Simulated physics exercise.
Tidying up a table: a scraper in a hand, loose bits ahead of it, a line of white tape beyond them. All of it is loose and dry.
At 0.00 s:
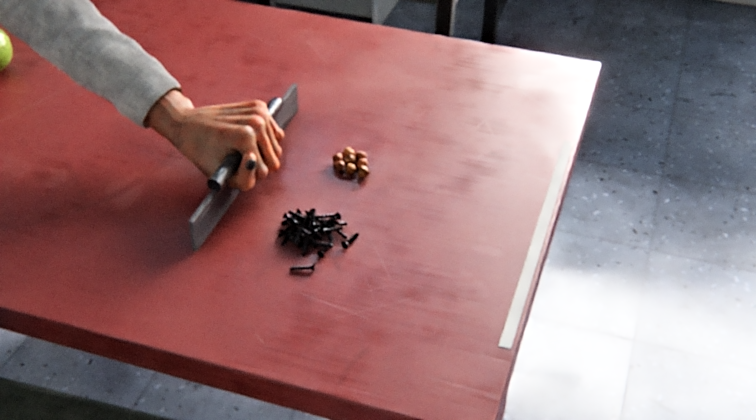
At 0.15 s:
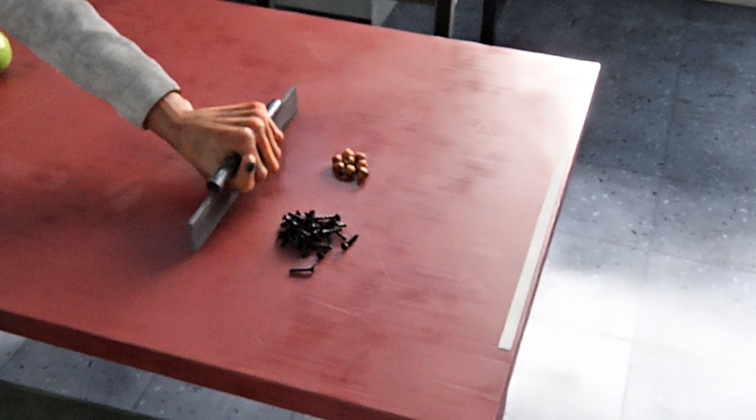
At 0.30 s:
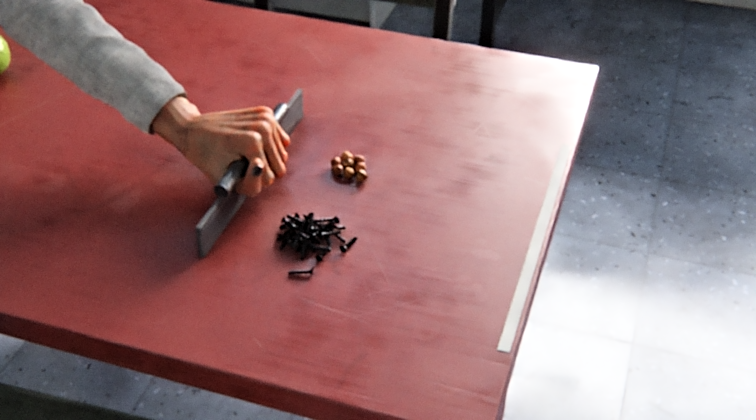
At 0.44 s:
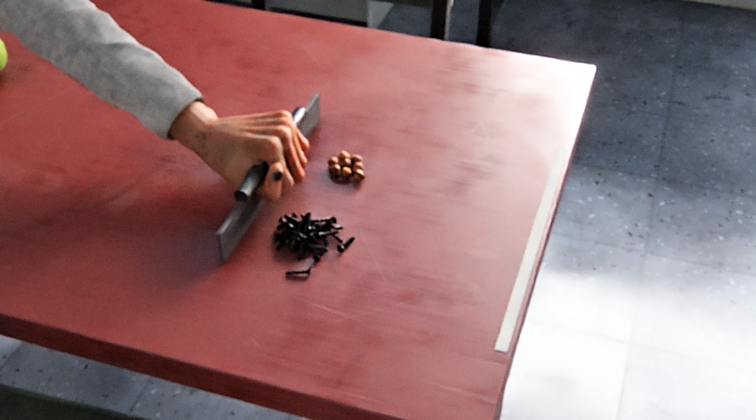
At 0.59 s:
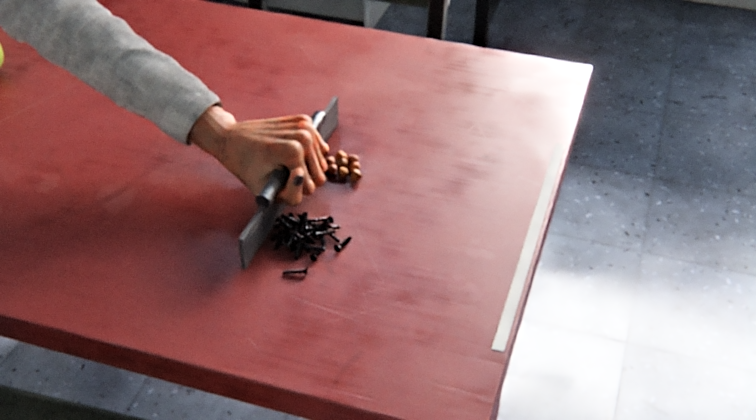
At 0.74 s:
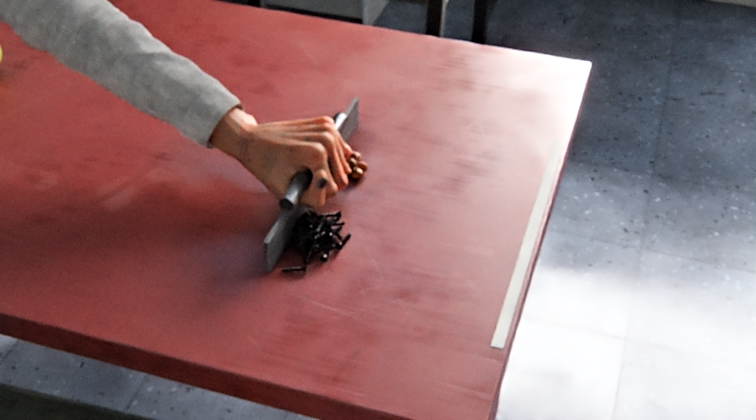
A hand resting a scraper on a red table, then sliding it right into black screws and hazelnuts, pushing some along.
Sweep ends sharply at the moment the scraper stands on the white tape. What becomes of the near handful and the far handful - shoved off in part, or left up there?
Here the near handful is shoved off in part, the far handful is shoved off in part.
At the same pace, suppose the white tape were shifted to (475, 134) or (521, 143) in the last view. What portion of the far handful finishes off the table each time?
Per hundred off table - stop 1: 0; stop 2: 0.
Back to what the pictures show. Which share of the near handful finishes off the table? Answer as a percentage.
Estimated share: About 100 in a hundred.
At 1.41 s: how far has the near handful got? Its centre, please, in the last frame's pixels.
Its centre is at about (422, 258).
Around 1.41 s, scraper still moving, near (428, 186); near handful all on the table, its front near (452, 243); far handful all on the table, its front near (450, 195).
Around 2.11 s, scraper stopped at the white tape; near handful most over the edge; far handful about a third over the edge.
Around 2.39 s, scraper stopped at the white tape; near handful all over the edge; far handful all over the edge.
Finally (2.6 s), scraper stopped at the white tape; near handful all over the edge; far handful all over the edge.
